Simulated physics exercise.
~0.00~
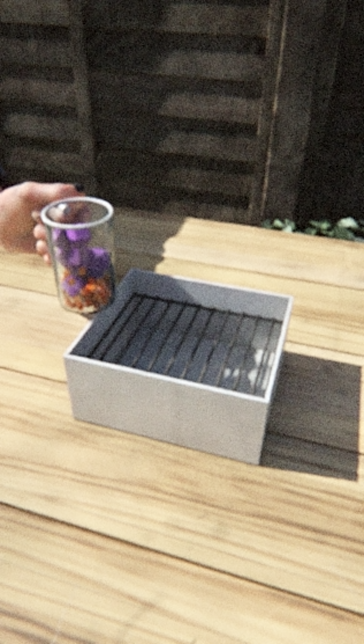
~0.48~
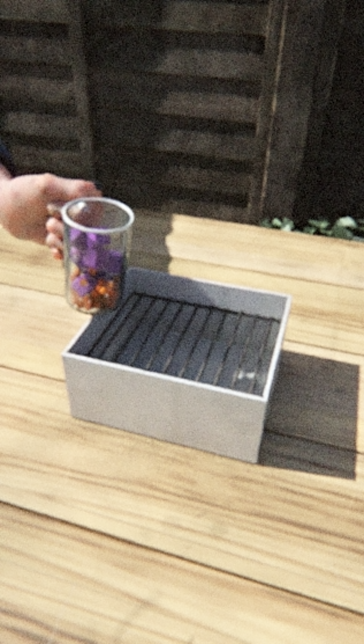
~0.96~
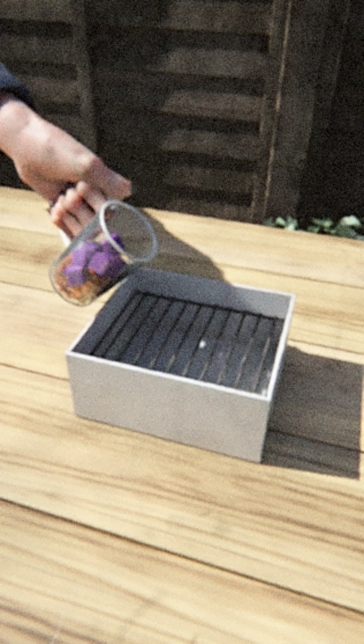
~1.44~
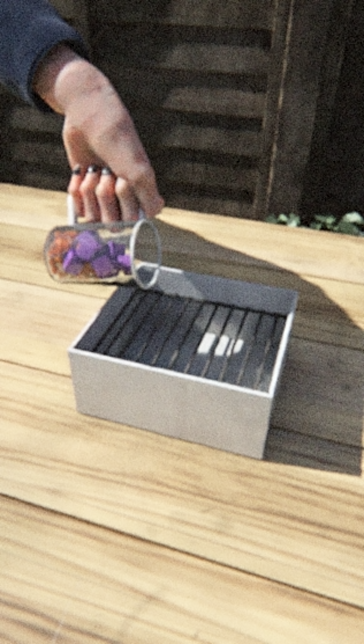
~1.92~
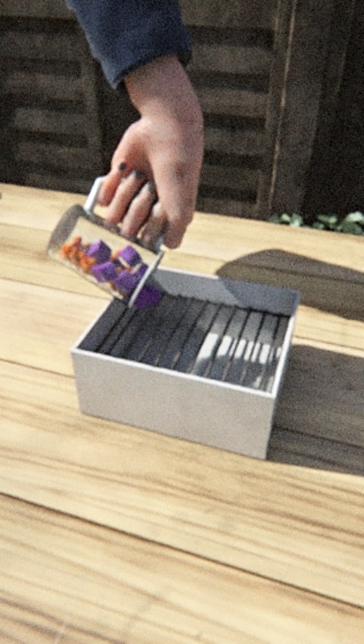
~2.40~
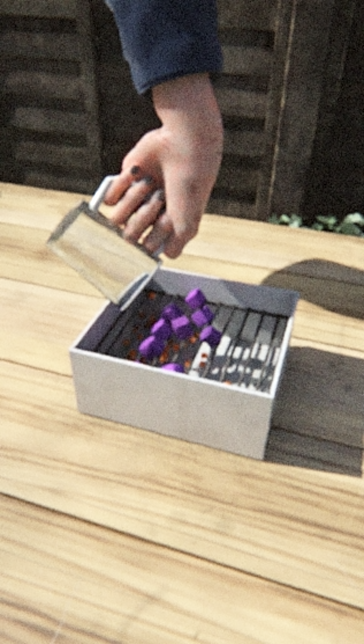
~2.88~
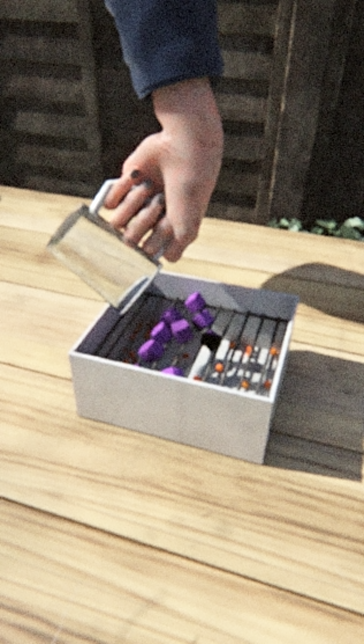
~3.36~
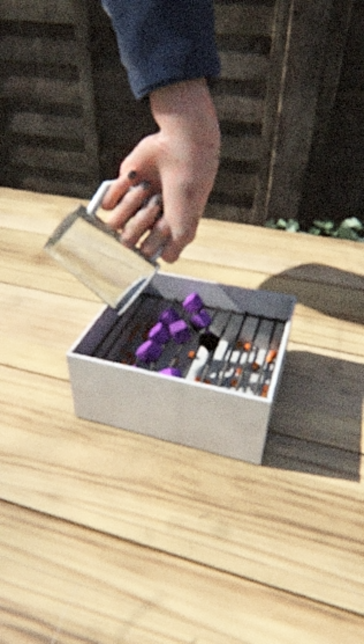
On a wooden table, a hand tips a glass; purple pieces stay on the rack, orange fall through.
